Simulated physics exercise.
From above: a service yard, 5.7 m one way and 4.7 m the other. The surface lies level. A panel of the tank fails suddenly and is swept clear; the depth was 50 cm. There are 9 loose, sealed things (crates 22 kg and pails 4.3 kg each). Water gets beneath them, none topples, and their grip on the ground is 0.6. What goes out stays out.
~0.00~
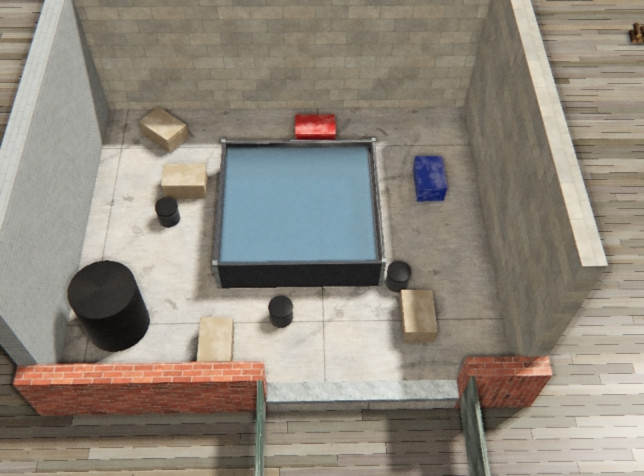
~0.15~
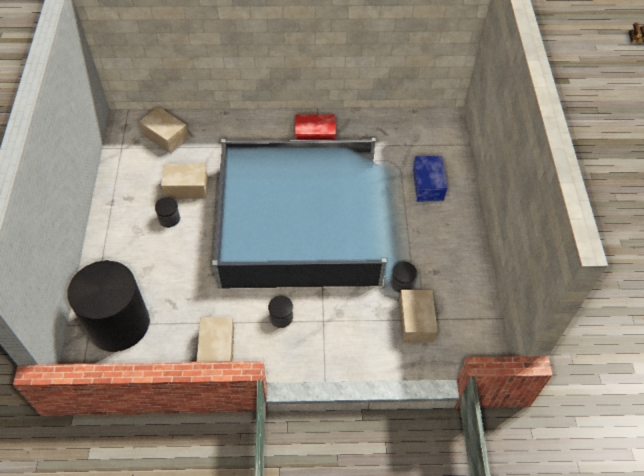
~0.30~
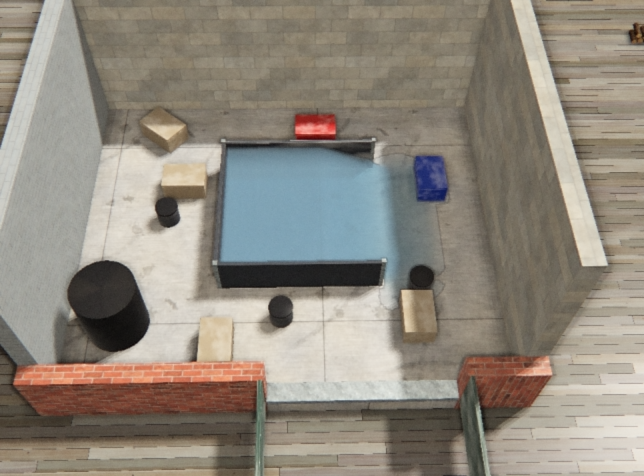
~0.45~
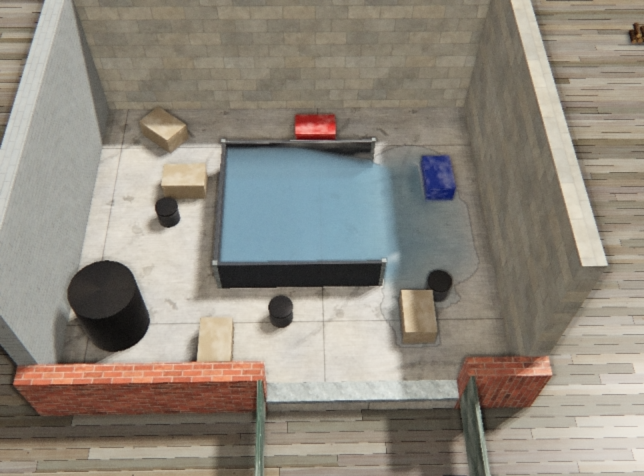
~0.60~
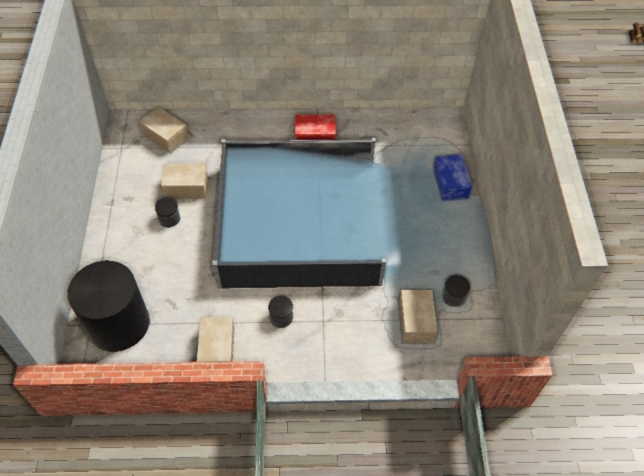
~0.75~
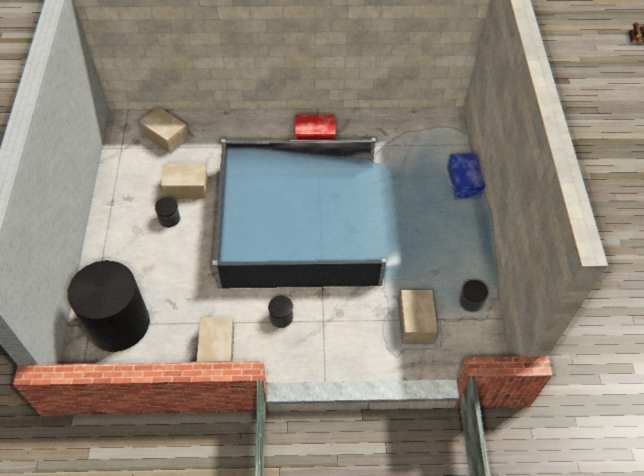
In a walled yard, a square tank of blue water stands among scattered crates and dark cylinders. The tank's right side disappears and water spreads across the floor on that side, pushing a small dark cylinder and then the blue crate rightward, while the red crate stays put.
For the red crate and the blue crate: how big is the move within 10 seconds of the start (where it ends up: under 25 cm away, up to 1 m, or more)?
The red crate gets carried off; the blue crate ends far away.
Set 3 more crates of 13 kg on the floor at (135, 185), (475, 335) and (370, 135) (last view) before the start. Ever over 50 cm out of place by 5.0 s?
In that order: Less, over, past it.
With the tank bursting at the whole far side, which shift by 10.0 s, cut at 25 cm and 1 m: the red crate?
Then the red crate gets carried off.
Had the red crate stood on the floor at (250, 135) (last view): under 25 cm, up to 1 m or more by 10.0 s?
It gets carried off.
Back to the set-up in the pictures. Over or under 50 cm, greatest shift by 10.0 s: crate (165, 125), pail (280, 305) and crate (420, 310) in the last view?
In turn: Past it, under, over.
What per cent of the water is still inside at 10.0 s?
About 74 per cent.
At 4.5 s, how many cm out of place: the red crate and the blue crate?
Roughly 200 and 300 cm by then.
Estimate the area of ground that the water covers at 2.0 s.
About 11.5 m2.
After 2.0 s the red crate is near (315, 124), 0.0 m from its start, aground; the blue crate is near (450, 115), 1.1 m from its start, afloat; 0 of 9 are out; 1 afloat.
After 4.5 s the red crate is near (196, 136), 1.8 m from its start, aground; the blue crate is near (228, 121), 3.1 m from its start, afloat; 0 of 9 are out; 1 afloat.
After 7.0 s the red crate is near (133, 196), 2.9 m from its start, aground; the blue crate is near (117, 164), 4.5 m from its start, afloat; 0 of 9 are out; 1 afloat.
After 10.0 s the red crate is near (153, 238), 3.0 m from its start, aground; the blue crate is near (112, 238), 4.6 m from its start, aground; 0 of 9 are out; 1 afloat.
